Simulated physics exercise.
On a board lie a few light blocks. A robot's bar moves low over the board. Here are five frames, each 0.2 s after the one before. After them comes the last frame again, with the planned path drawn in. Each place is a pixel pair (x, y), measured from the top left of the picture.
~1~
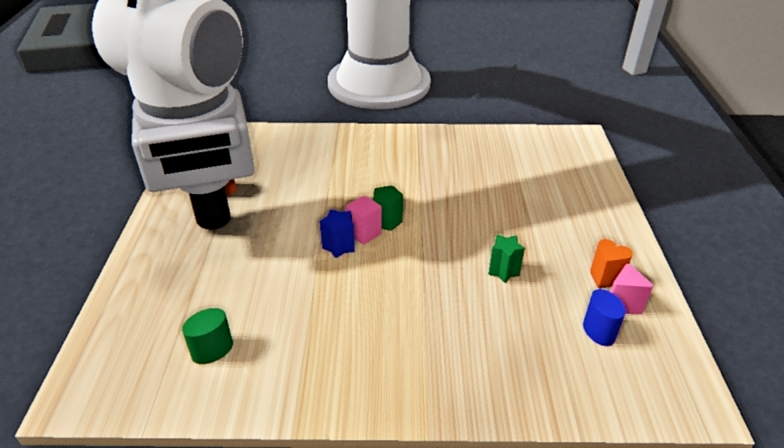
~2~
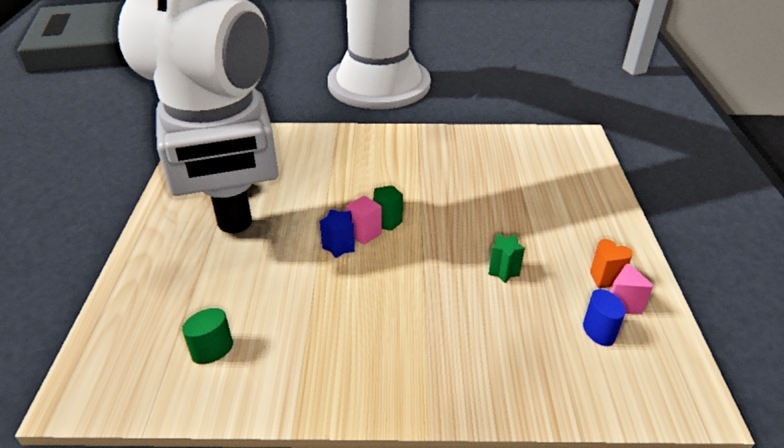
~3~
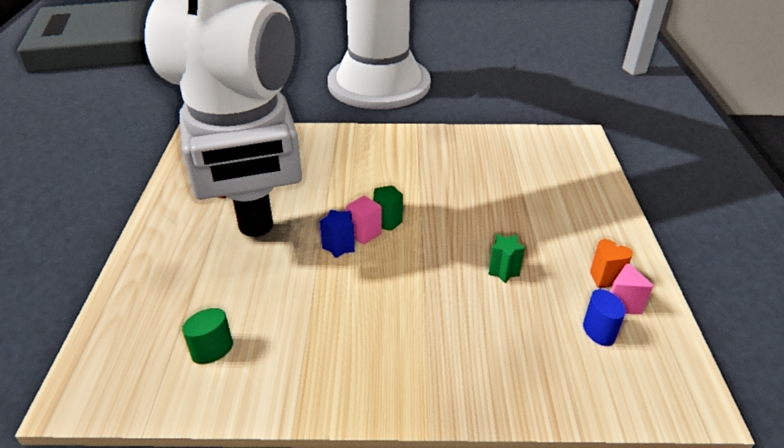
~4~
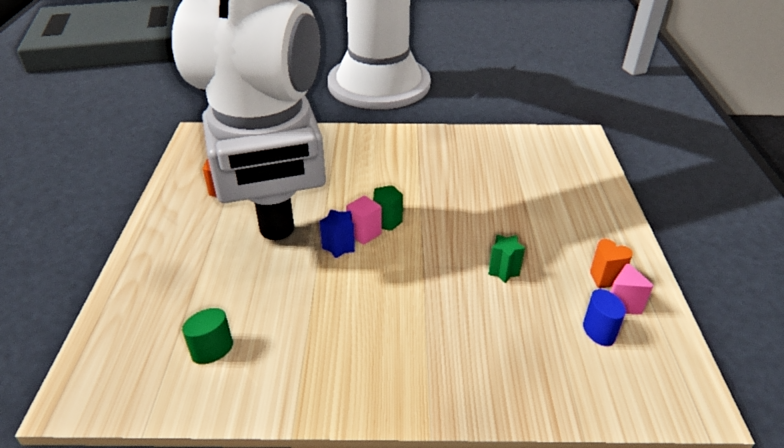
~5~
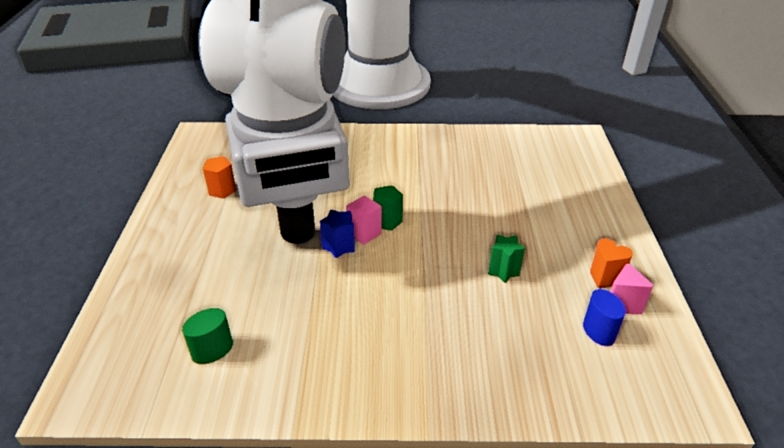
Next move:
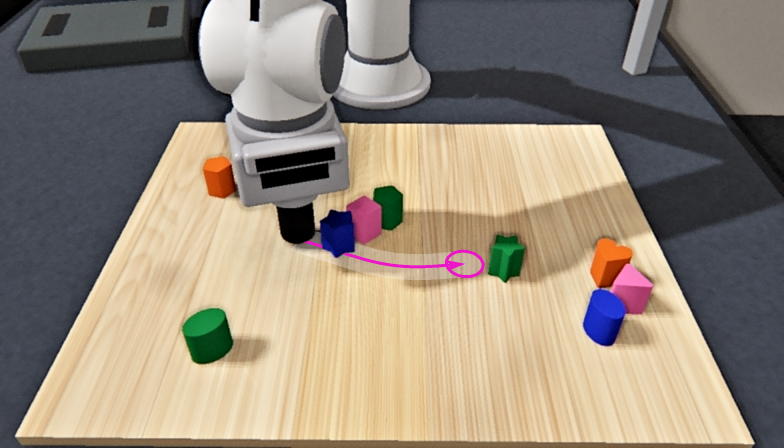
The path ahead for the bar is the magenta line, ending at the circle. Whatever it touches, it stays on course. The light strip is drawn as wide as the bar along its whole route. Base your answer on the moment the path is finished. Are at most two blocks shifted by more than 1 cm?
Yes, that is how it ends up.
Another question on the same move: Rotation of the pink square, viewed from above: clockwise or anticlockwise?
Spins counterclockwise.
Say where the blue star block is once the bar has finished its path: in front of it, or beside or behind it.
The blue star block stays in front.
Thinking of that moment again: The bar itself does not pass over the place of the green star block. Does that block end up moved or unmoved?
It is shifted.
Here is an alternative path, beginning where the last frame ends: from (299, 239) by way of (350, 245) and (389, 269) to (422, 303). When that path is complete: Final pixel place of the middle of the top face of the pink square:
In the picture, it is at (393, 208).
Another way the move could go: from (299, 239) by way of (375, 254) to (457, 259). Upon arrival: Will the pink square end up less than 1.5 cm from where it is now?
I expect so.
The line goes from (299, 239) via (377, 262), ending at (465, 264).
What follows on the original path. One third of the way, bar at (351, 250); blue star block at (381, 232), turned 15° anticlockwise; pink square at (368, 205), turned 20° anticlockwise.
Two thirds of the way, bar at (408, 261); blue star block at (441, 243), turned 15° anticlockwise; pink square at (368, 205), turned 20° anticlockwise.
At the end, bar at (465, 258); blue star block at (500, 242); pink square at (368, 205), turned 20° anticlockwise; green pentagonal block unmoved; green star block at (530, 246), turned 20° anticlockwise.
